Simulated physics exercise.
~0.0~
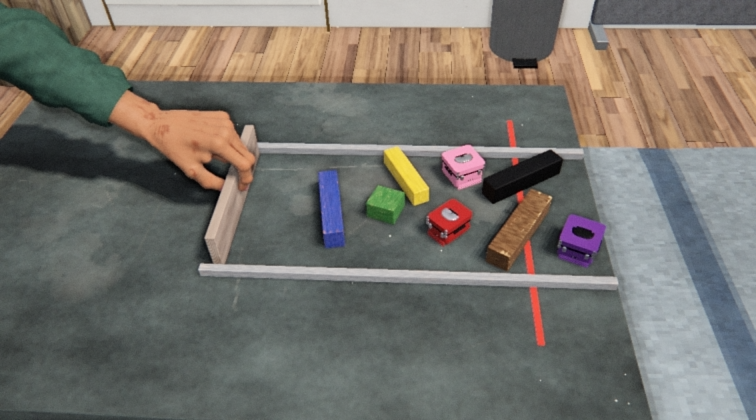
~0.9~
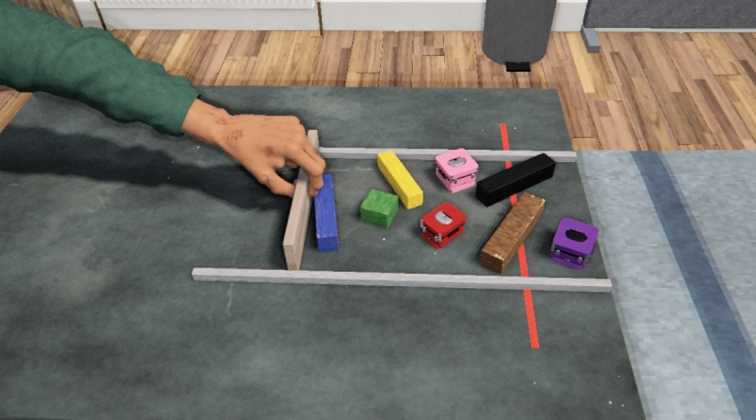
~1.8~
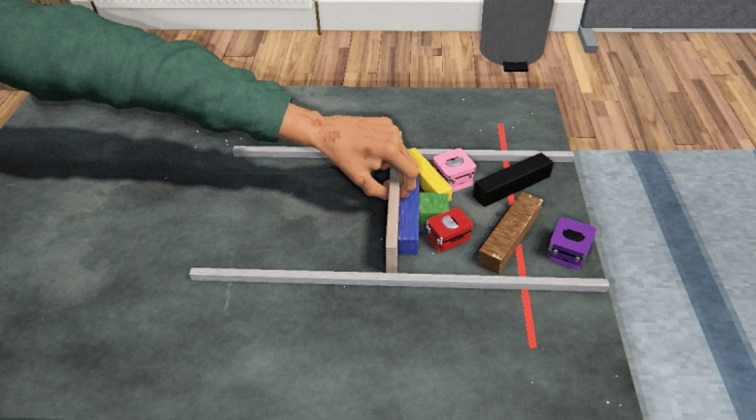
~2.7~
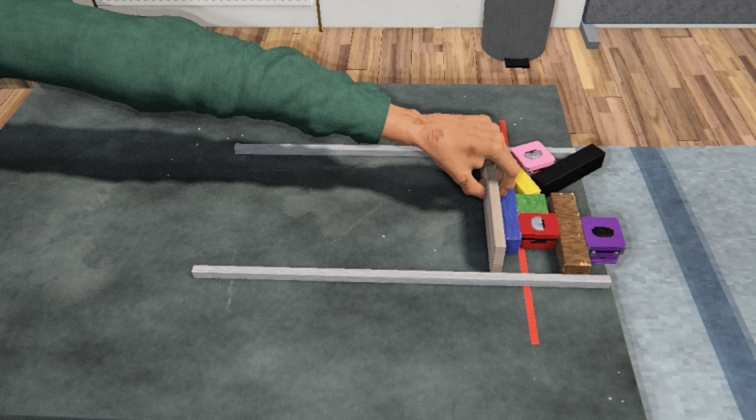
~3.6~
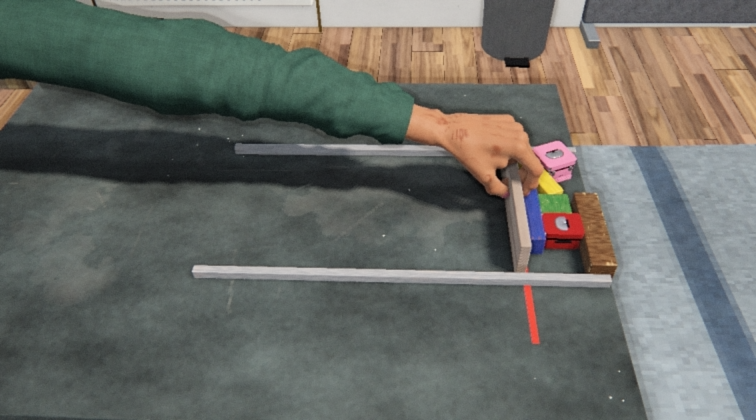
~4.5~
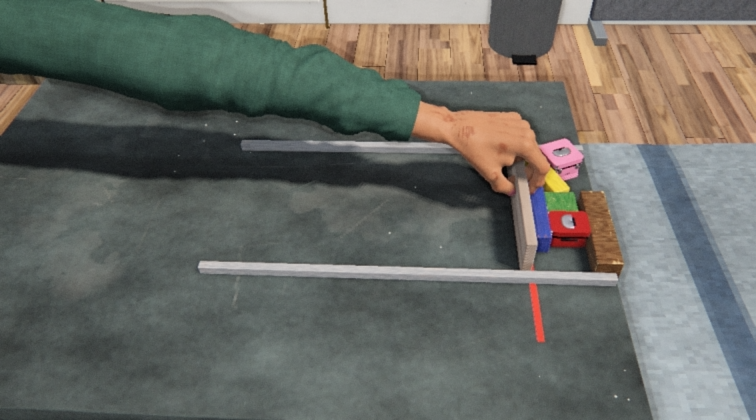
A hand slides a board right, bunching blocks together until the black and purple ones disappear.
